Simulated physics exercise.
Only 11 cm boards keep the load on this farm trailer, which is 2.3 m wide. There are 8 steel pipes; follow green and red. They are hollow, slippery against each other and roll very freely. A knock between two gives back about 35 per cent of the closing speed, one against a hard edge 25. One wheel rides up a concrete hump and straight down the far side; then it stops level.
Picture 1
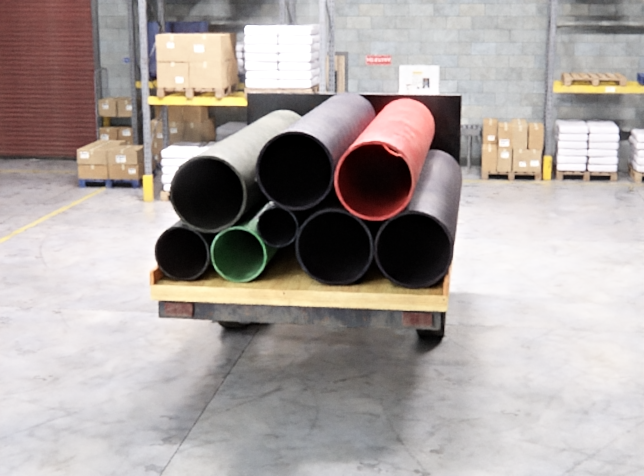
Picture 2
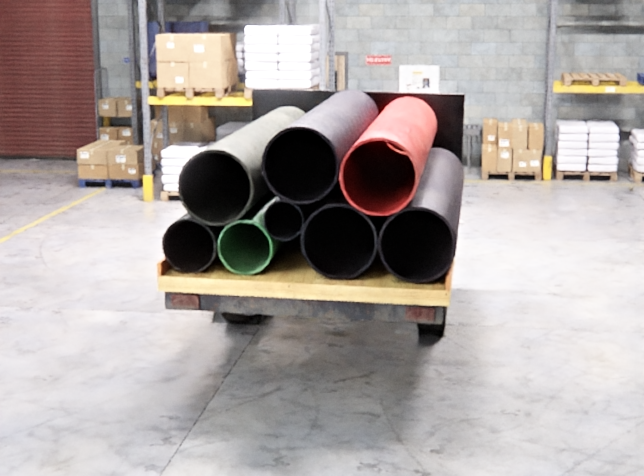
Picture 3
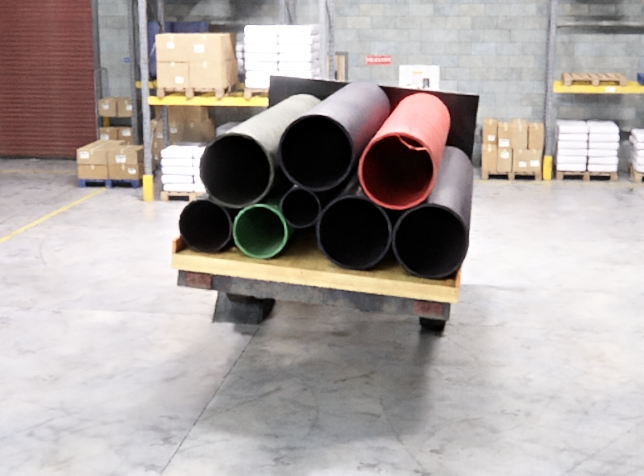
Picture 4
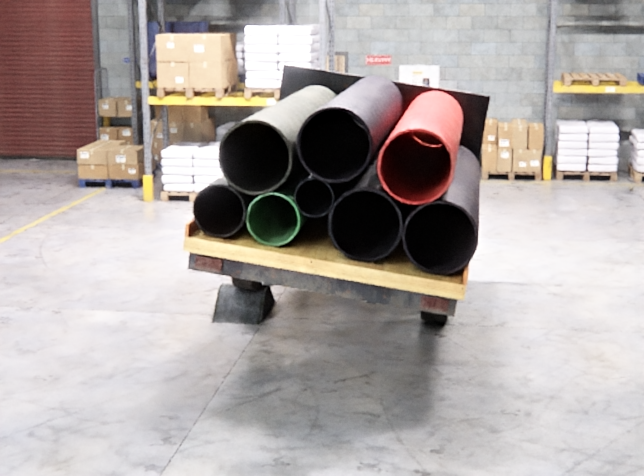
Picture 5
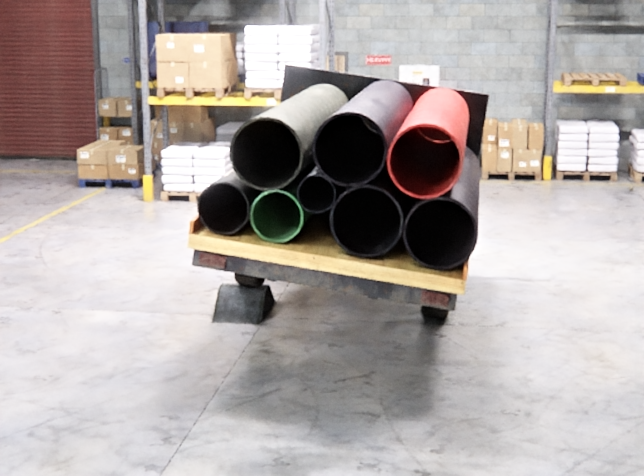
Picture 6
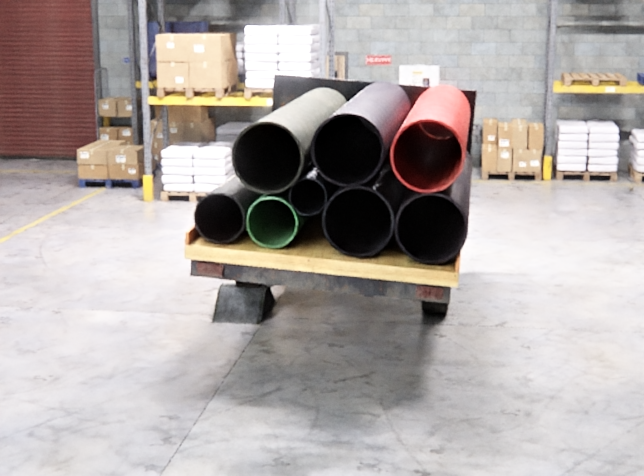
A loaded flat trailer, seen from behind by a still camera, rolls away slightly across a warehouse's grey concrete floor, with stacked shelves behind. Large hollow pipes fill its wooden deck, mostly black and dark grey, with a green one low on the left and a red one at upper right. The deck's left side rises over a dark hump, tilting it rightward as the upper pipes shift right, then the slope eases.
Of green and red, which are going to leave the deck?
Green remains on the deck, red falls off.
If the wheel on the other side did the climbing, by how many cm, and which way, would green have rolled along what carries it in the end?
Some 0 cm rightwards.
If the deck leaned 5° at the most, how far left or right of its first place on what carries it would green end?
Some 0 cm leftwards.
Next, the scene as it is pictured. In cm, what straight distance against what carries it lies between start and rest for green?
About: Green 0.
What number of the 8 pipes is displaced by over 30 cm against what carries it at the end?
1 of them.
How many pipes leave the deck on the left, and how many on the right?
Left 0, right 1.
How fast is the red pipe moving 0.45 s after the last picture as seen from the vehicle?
Roughly 0.5 m/s.
Then, 0.5 s after the last picture, green is on the deck, 65 cm from the left edge; red is up on others, 15 cm from the right edge, rolling right; 0 of 8 are off.
Then, 0.9 s after the last picture, red is dropping off the right side; no change for green; 1 of 8 is off.
At rest (5.1 s after the last picture), green is on the deck, 65 cm from the left edge; red is down on the right; 1 of 8 is off.
